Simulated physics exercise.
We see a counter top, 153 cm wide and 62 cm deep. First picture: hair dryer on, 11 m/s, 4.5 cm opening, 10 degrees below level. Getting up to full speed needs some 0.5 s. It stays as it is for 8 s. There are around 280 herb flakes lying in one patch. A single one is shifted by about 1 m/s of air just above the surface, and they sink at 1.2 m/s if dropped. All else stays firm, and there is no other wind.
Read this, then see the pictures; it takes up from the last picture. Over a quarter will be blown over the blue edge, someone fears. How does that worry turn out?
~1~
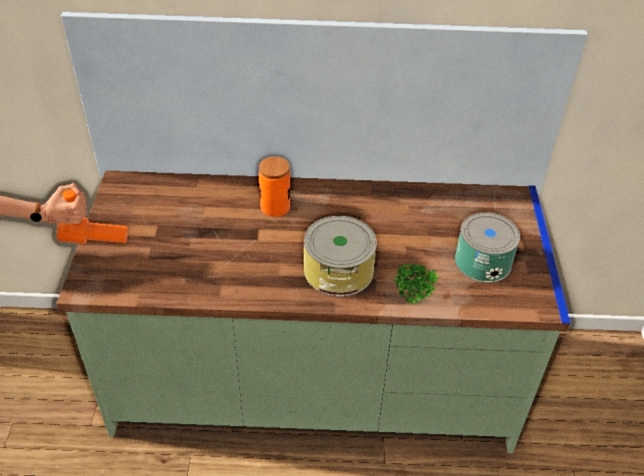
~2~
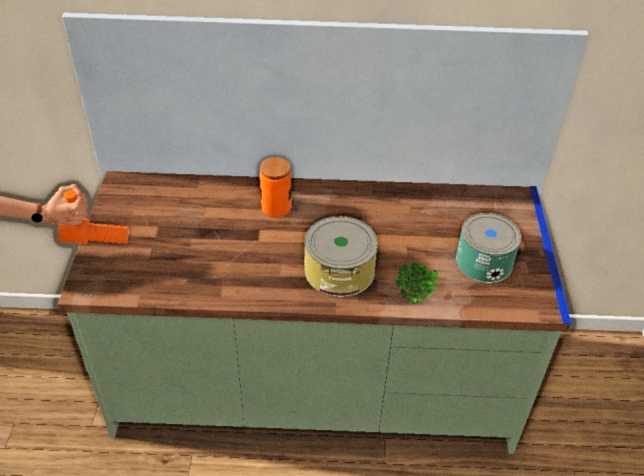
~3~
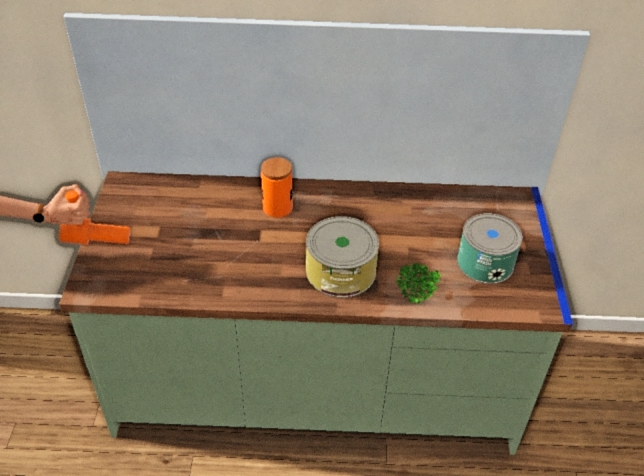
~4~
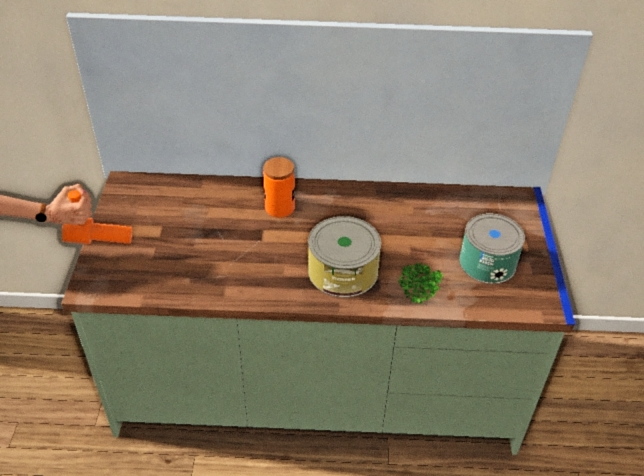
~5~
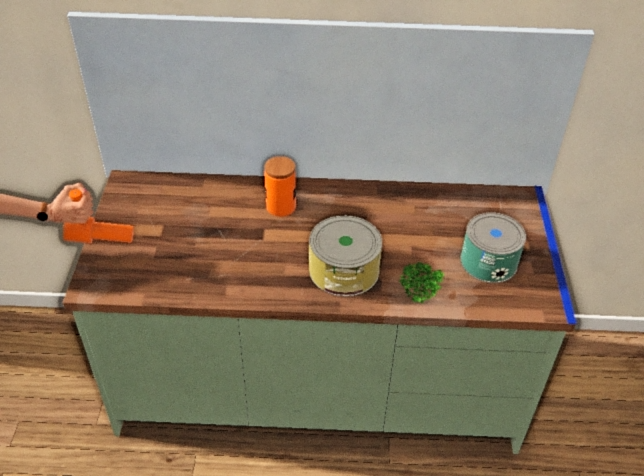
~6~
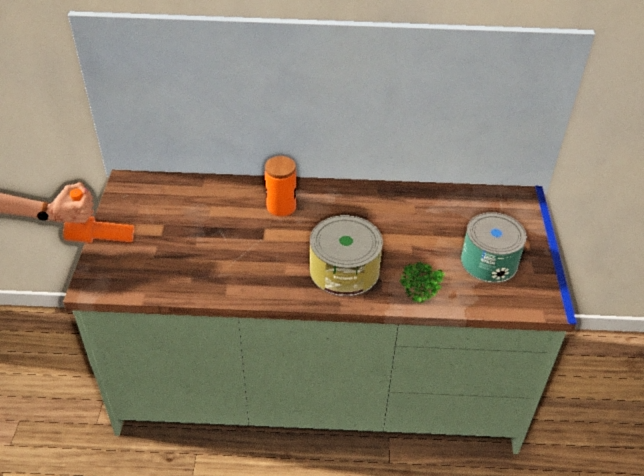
Within the limit.
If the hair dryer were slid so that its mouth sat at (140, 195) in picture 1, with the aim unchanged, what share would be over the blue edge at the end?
I'd expect close to 0 per cent.
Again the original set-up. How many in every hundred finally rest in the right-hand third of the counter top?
100 %.
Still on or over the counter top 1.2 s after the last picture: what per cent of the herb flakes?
Estimated share: Close to 100 percent.
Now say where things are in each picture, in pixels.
The middle of the herb flakes is near (417, 282), none has stirred yet and the mouth of the hair dryer is at (127, 235), in the first picture.
The middle of the herb flakes is near (418, 282), none has stirred yet and the blue edge is centred on (552, 249), in the second picture.
The middle of the herb flakes is near (419, 282), none has stirred yet, the top of a large tin is at (493, 233) and the top of a large tin is at (343, 242), in the third picture.
The middle of the herb flakes is near (421, 282) and none has stirred yet, in the fourth picture.
The middle of the herb flakes is near (423, 281) and none has stirred yet, in the fifth picture.
The middle of the herb flakes is near (423, 281) and none has stirred yet, in the sixth picture.
Then, 1.2 s after the last picture, 0 % are on the move or not yet settled, 0 % are over the blue edge; the middle of those still in play is near (423, 281).
Then, 2.1 s after the last picture, 0 % are on the move or not yet settled, 0 % are over the blue edge; the middle of those still in play is near (423, 281).
Then, 4.0 s after the last picture, 0 % are on the move or not yet settled, 0 % are over the blue edge; the middle of those still in play is near (423, 281).
Then, 7.6 s after the last picture, at the end, 0 % are over the blue edge; the middle of those still in play is near (423, 281).
